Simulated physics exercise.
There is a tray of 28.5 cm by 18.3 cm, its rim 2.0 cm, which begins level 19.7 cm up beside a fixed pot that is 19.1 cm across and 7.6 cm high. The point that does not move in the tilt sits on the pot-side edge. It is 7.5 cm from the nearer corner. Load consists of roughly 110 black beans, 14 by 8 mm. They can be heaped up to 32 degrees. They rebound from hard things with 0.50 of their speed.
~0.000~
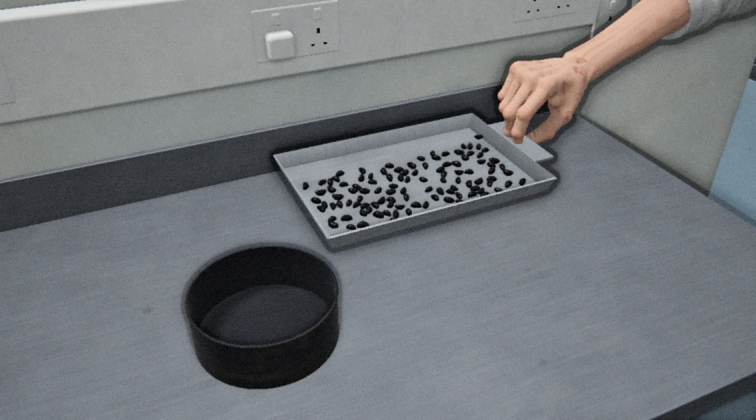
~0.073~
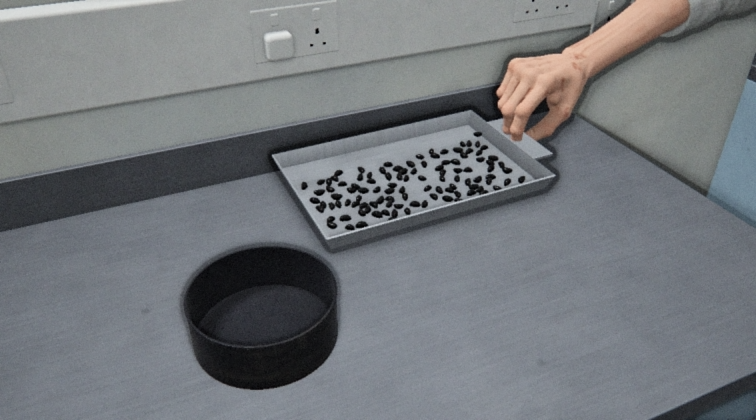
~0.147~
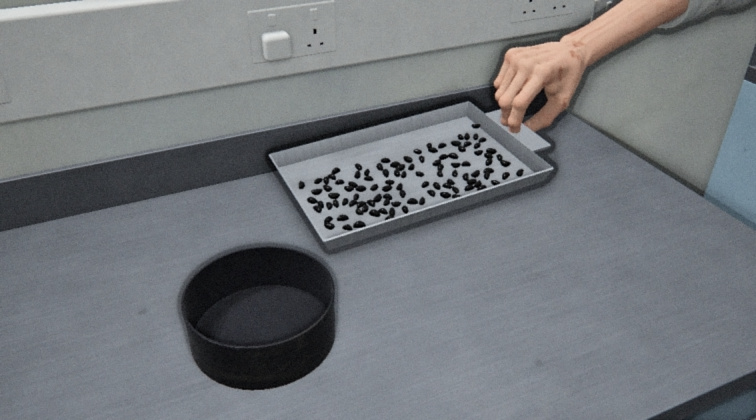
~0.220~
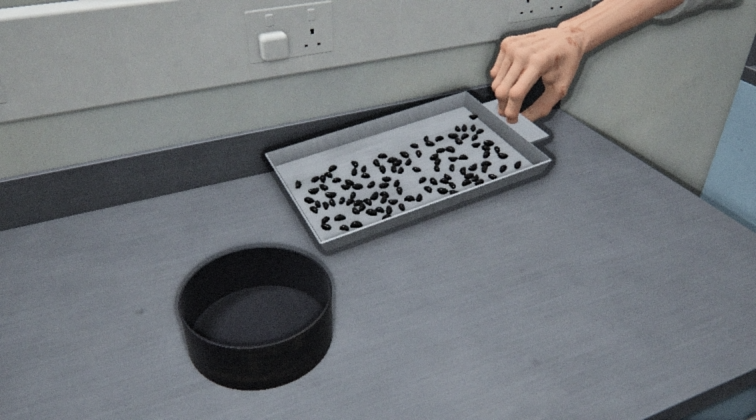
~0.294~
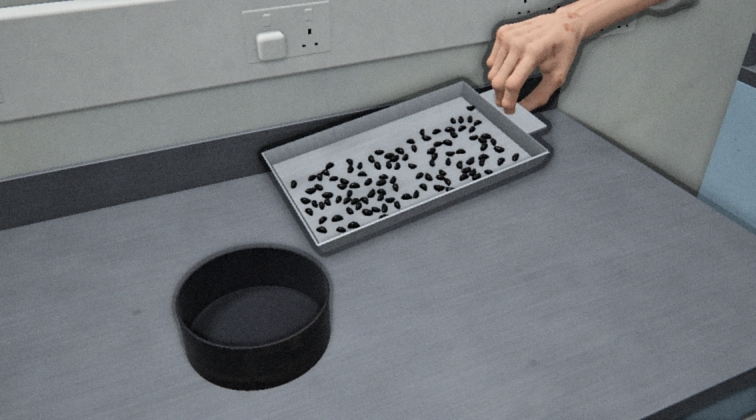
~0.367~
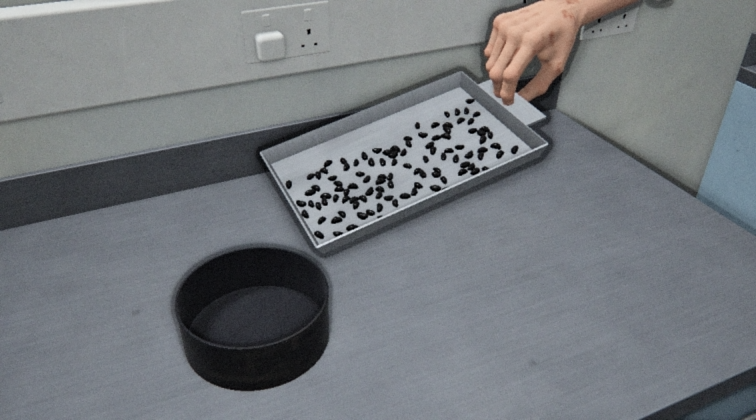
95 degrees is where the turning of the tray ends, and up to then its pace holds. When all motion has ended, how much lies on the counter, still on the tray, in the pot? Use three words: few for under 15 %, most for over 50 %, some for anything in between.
Counter: Most; left on the tray: Few; pot: Some.
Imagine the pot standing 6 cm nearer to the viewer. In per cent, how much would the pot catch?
Then close to 100 per cent.
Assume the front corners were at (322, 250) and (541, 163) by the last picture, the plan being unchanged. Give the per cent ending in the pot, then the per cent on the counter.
Pot 5; counter 95.
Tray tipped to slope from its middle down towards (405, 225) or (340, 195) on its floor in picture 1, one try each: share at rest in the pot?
About 5 and 90 per cent.
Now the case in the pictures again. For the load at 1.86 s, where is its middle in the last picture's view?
The middle of the load should be at about (314, 243) by then.
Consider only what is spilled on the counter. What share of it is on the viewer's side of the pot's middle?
Share: Some 100 %.
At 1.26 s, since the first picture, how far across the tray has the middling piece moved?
Around 10 centimetres.
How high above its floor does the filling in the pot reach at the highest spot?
Measured height: Approx. 1.0 cm.
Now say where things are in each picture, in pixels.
The first frame shows tray tilt 0 degrees, front corners at (332, 233) and (548, 176); middle of the pieces at (408, 180); pot at (263, 292).
The second frame shows tray tilt 1 degrees, front corners at (330, 234) and (547, 174); middle of the pieces at (407, 179).
The third frame shows tray tilt 4 degrees, front corners at (328, 235) and (545, 167), lowest corner left front; middle of the pieces at (404, 175).
The fourth frame shows tray tilt 7 degrees, front corners at (324, 237) and (543, 159), lowest corner left front; middle of the pieces at (401, 171).
The fifth frame shows tray tilt 10 degrees, front corners at (321, 239) and (541, 151), lowest corner left front; middle of the pieces at (398, 166).
The sixth frame shows tray tilt 13 degrees, front corners at (320, 241) and (540, 143), lowest corner left front; middle of the pieces at (408, 166); pot at (253, 293). The tray's pace is about 40 degrees a second.
Then, at 1.26 s, tilt 51 degrees; the tray holds 95 %, the pot 0 %.
After 1.86 s, tilt 76 degrees; the tray holds 70 %, the pot 0 %.
After 2.51 s, tilt 95 degrees; the tray holds 0 %, the pot 35 %.
At rest (3.5 s), counter 65 %, tray 0 %, pot 35 %.
